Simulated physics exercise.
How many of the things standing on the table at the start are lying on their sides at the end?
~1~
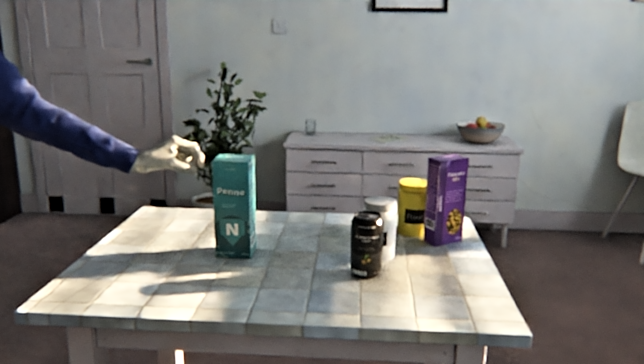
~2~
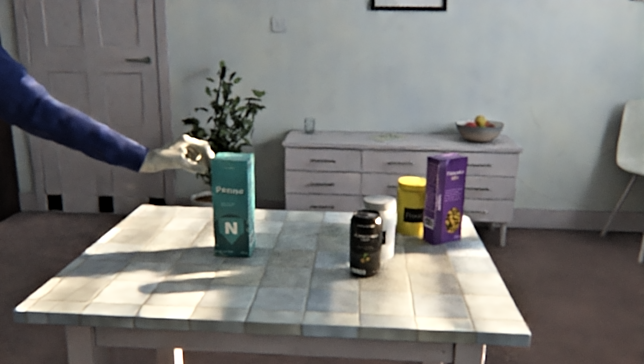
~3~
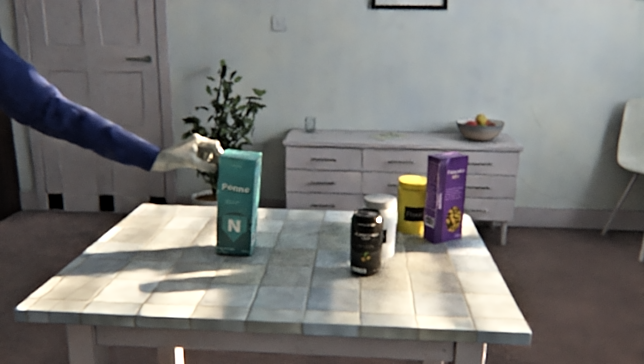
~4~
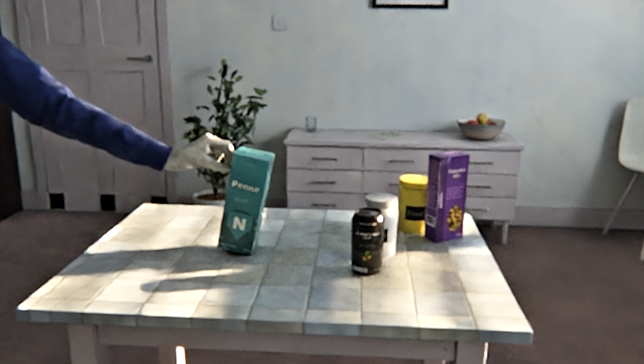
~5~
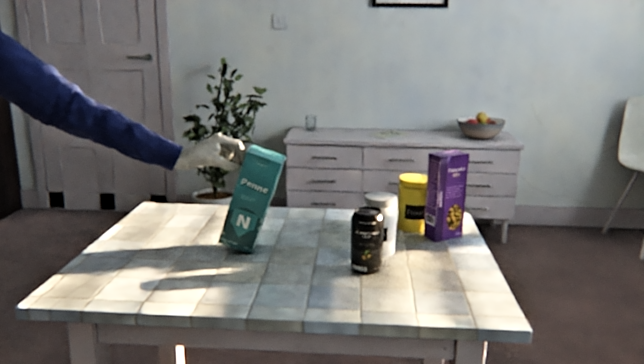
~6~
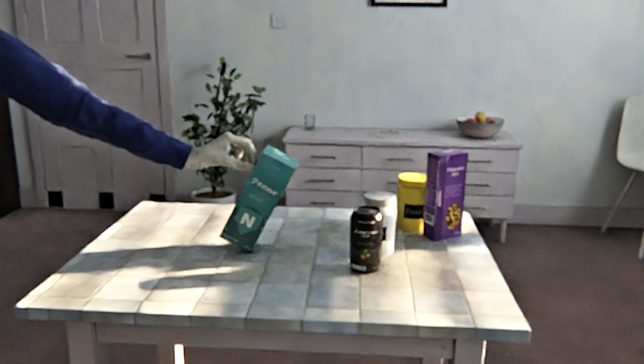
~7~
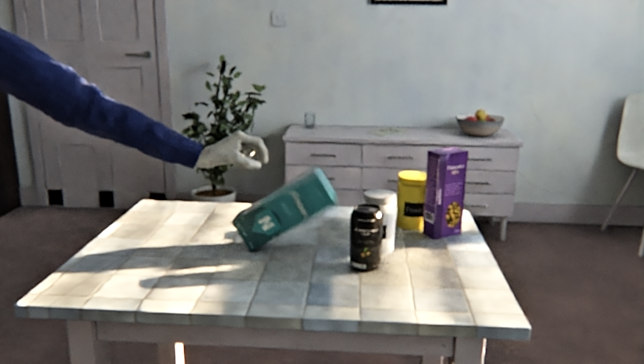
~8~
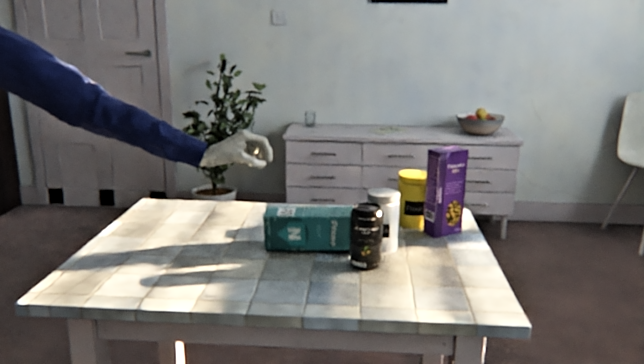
One of them is lying on its side, the turquoise carton, while the two jars, the black can and the purple packet are still upright.
